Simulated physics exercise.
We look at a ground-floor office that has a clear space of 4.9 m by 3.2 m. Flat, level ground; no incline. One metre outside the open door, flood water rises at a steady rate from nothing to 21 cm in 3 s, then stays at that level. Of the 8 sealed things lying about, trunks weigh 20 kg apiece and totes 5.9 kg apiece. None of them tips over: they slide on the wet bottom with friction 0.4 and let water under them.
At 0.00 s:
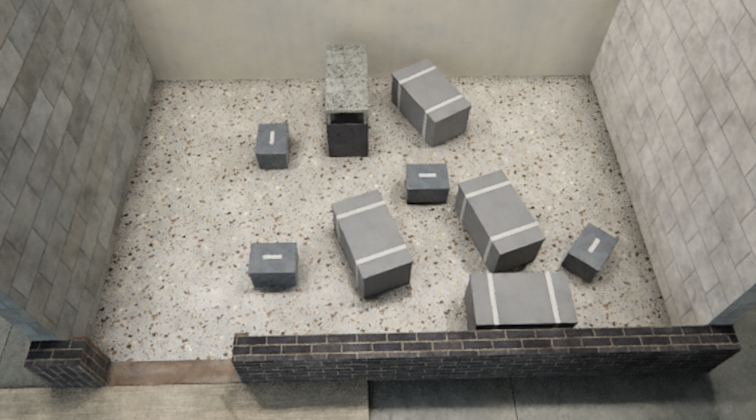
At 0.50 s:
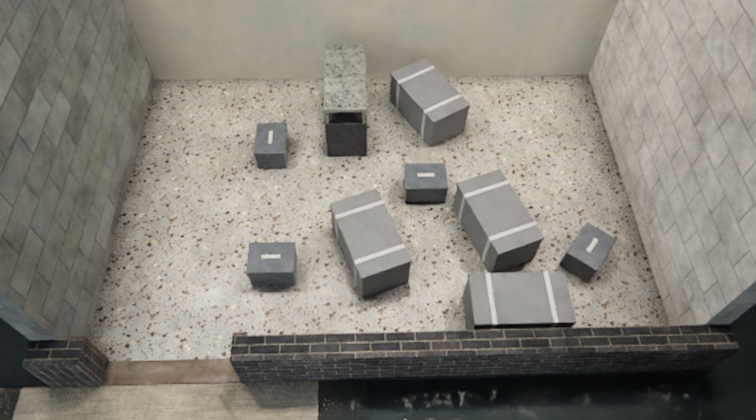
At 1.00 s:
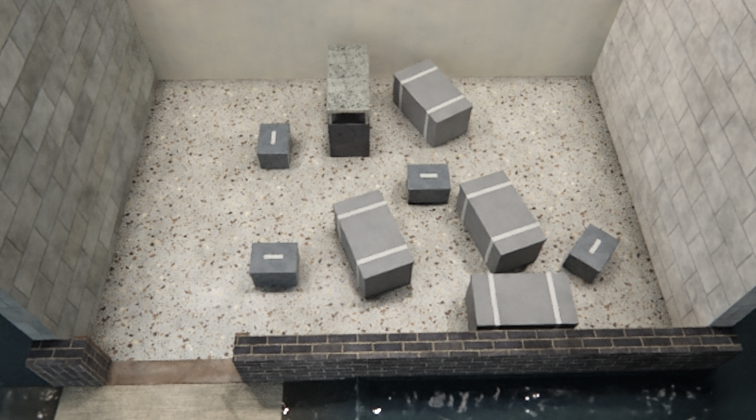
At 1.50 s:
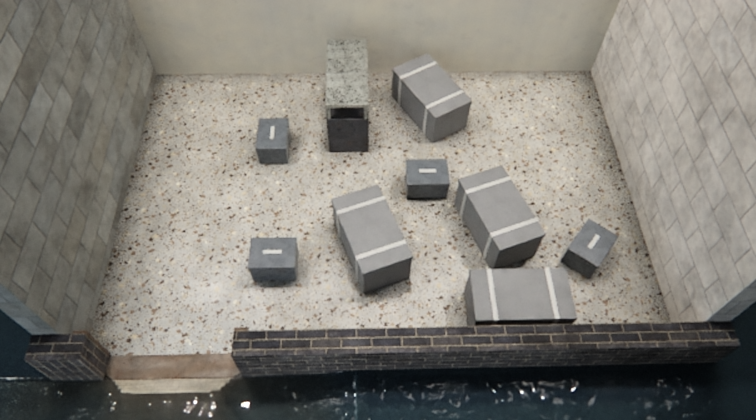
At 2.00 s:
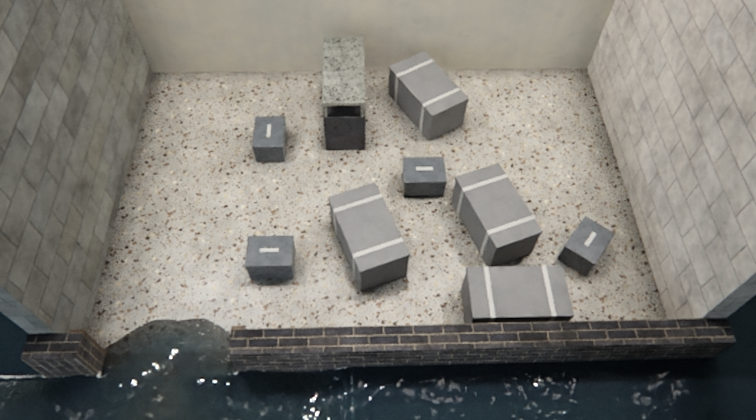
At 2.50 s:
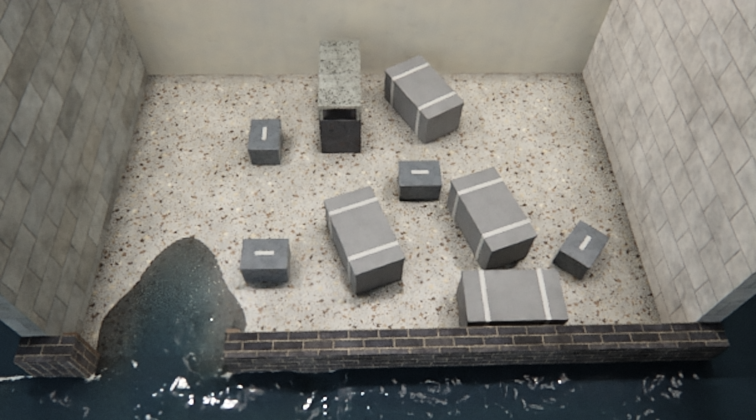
Dark water spreads along the brick wall, then enters the doorway onto the speckled floor.
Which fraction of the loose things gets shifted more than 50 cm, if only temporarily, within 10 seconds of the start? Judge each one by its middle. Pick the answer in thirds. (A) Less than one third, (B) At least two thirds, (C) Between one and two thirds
Between one and two thirds (C).
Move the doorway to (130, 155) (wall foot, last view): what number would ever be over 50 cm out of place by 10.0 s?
6.
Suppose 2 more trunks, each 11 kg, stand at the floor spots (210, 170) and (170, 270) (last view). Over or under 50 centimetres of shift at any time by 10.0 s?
One by one: Above; above.
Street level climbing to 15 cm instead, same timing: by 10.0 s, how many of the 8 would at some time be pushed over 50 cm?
That would give 1.
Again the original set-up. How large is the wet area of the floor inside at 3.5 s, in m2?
Some 3.5 m2.
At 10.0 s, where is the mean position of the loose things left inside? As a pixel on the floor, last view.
Centre of the remaining things: Roughly (491, 190).
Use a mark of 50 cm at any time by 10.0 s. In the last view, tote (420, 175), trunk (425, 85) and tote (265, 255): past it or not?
Taking them in that order, the first is beyond the limit, the second beyond the limit and the third beyond the limit.
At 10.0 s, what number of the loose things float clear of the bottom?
3.
After 3.5 s 0 of 8 are over 50 cm from their spots; 0 afloat.
After 4.5 s 1 of 8 are over 50 cm from their spots; 0 afloat.
After 7.0 s 2 of 8 are over 50 cm from their spots; 1 afloat.
After 10.0 s 5 of 8 are over 50 cm from their spots, and 5 have been at some point; 3 afloat.
